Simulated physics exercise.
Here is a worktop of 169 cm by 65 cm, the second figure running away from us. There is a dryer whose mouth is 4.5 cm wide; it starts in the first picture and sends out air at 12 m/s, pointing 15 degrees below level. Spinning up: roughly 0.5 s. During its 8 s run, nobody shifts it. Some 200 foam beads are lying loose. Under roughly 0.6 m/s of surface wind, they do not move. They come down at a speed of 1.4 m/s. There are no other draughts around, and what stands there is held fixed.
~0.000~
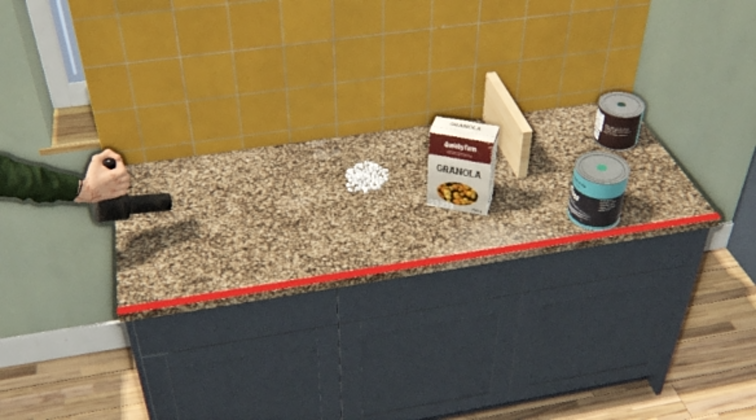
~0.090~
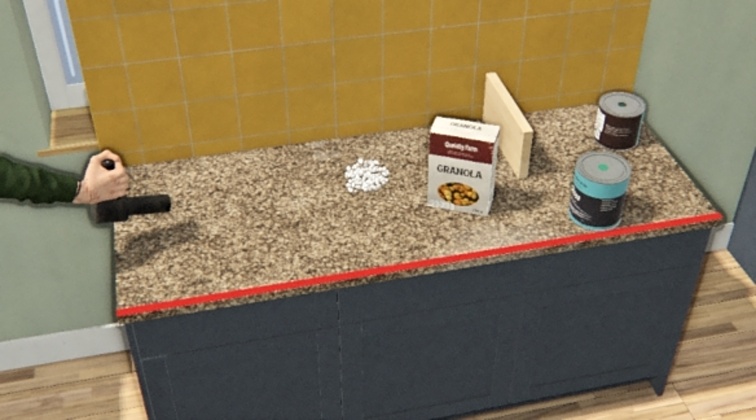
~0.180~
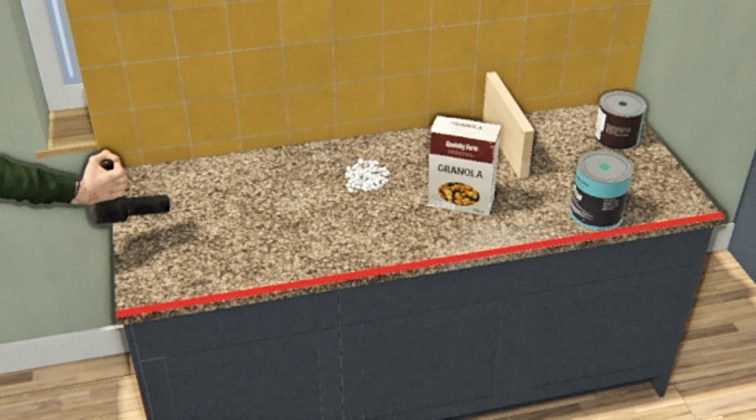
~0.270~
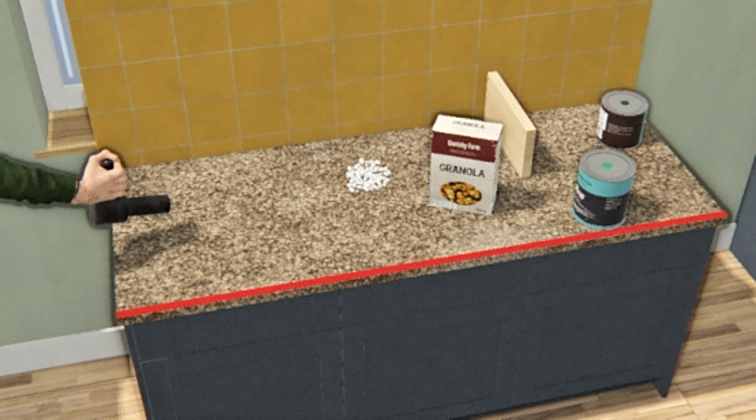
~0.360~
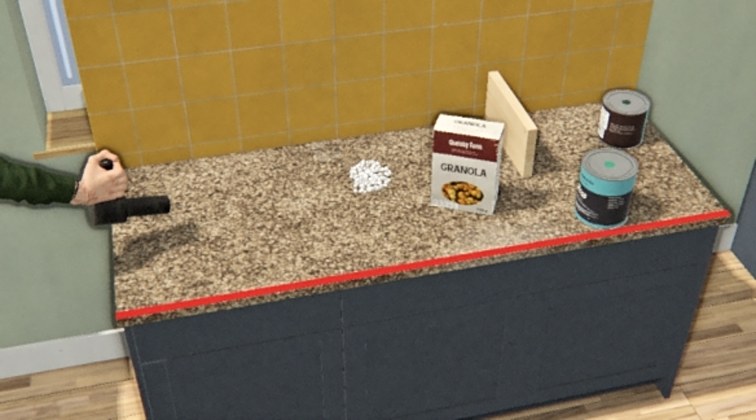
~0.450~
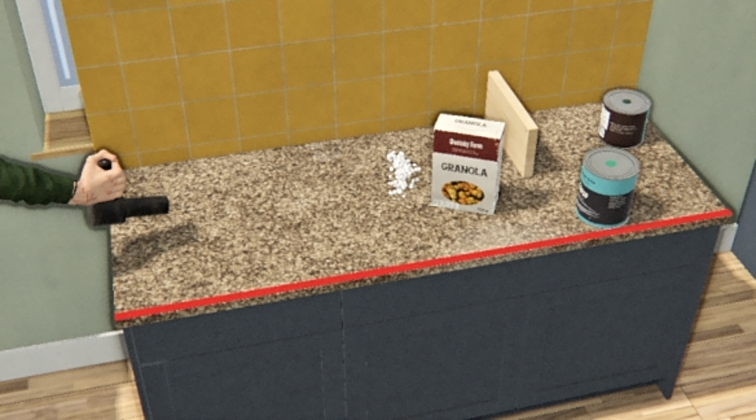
At first, a hand at the left holds a black dryer over a speckled worktop, where a small heap of white foam beads lies still near a granola carton, a board and two cans. Then the beads shift a short way right, toward the carton, while the hand stays in place.
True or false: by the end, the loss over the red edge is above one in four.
True.
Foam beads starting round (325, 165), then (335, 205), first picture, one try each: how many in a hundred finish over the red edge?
Taking the two spots in order, I'd say around 100 percent and then 90 percent.
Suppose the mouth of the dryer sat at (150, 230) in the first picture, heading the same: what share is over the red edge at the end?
In that case roughly 20 percent.
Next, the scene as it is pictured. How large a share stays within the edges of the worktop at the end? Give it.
Near 2 %.
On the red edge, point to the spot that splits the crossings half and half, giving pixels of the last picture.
Median crossing, approx. (575, 242).
After 1.6 s the count stands so, 69 % are over the red edge; the middle of those still in play is near (567, 221).
After 2.6 s the count stands so, 94 % are over the red edge.
After 4.4 s the count stands so, 96 % are over the red edge.
After 8.0 s, at the end, 98 % are over the red edge.
